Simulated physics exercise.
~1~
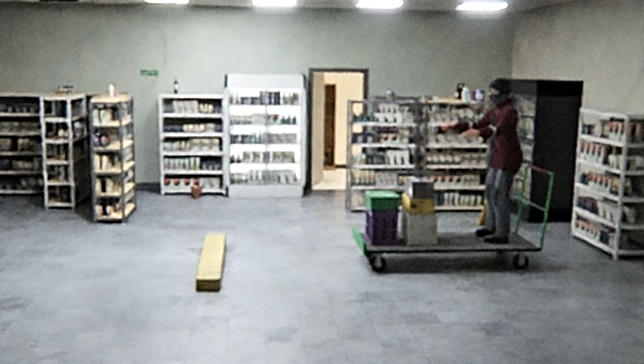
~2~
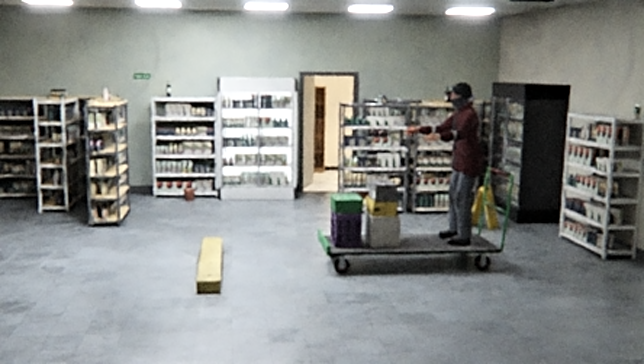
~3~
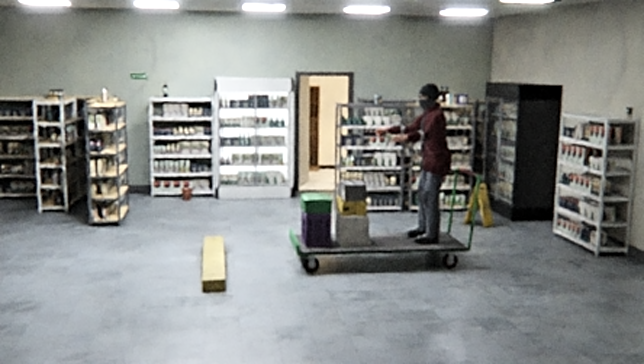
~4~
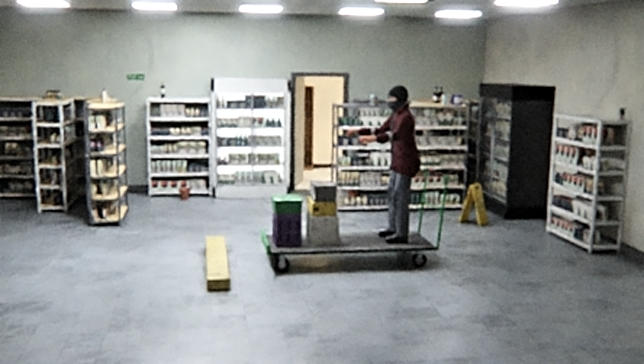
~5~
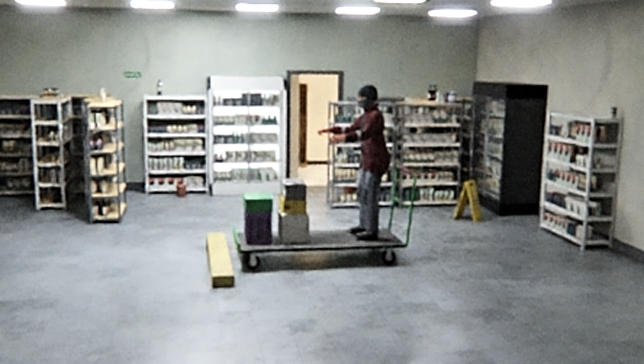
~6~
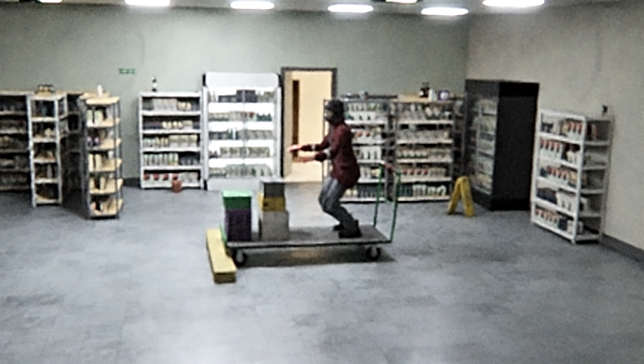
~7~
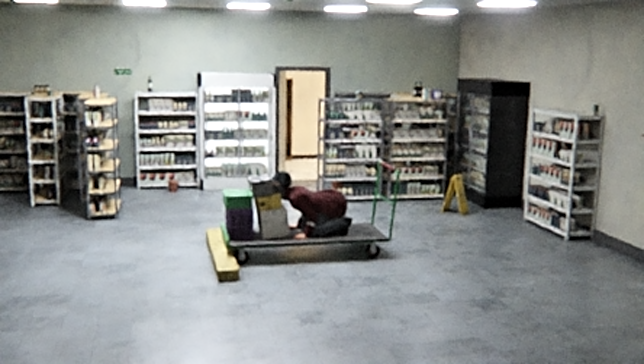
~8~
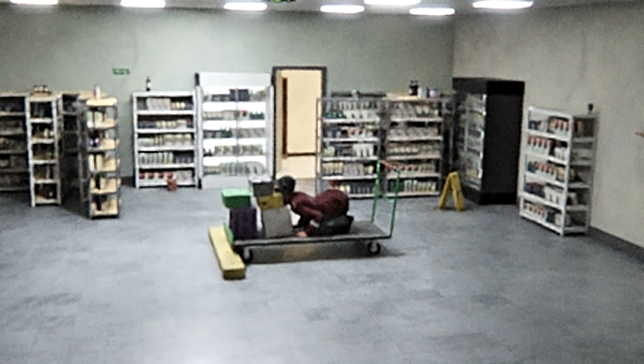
A figure in a dark red top and grey trousers stands with arms held forward on a flat goods trolley, rolling left across the grey floor of a storeroom, seen from the side by a slightly drifting camera. Ahead of the figure sit a green tote on a purple crate and grey and yellow parcels by a pale box. Stocked shelves and an open doorway line the back wall. The trolley reaches a yellow wheel stop and halts. The figure buckles at the knees and pitches forward onto the deck, ending crouched low against the boxes, which remain aboard.
